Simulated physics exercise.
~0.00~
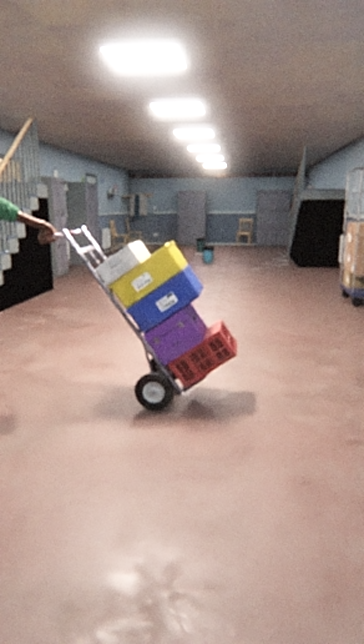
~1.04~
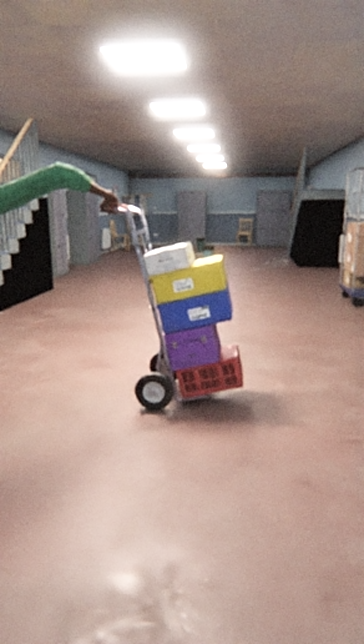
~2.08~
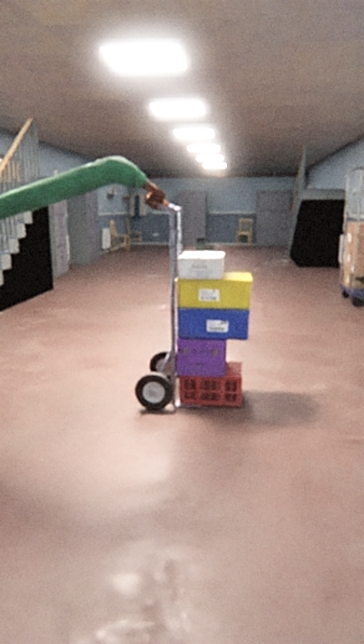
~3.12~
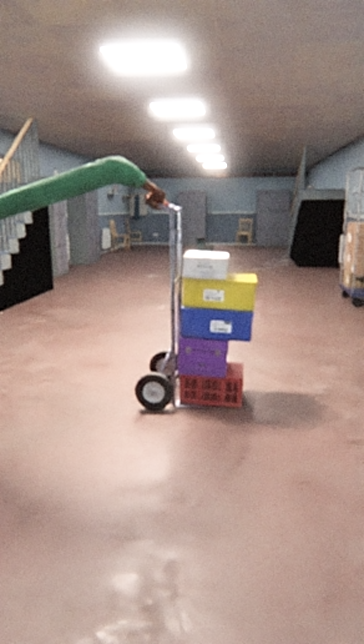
In a long basement-like hall with ceiling lights and stairs at the left, a sack truck stands tilted back to the left, held at its handle by a hand in a green sleeve. It carries a stack with a red crate at the bottom, then a purple toolbox, a blue tote, a yellow tote and a white parcel on top. The arm swings the handle up and to the right, and the leaning stack turns toward level. The truck comes upright with its plate flat on the floor. At the end the hand still holds the handle, and all five items remain stacked.
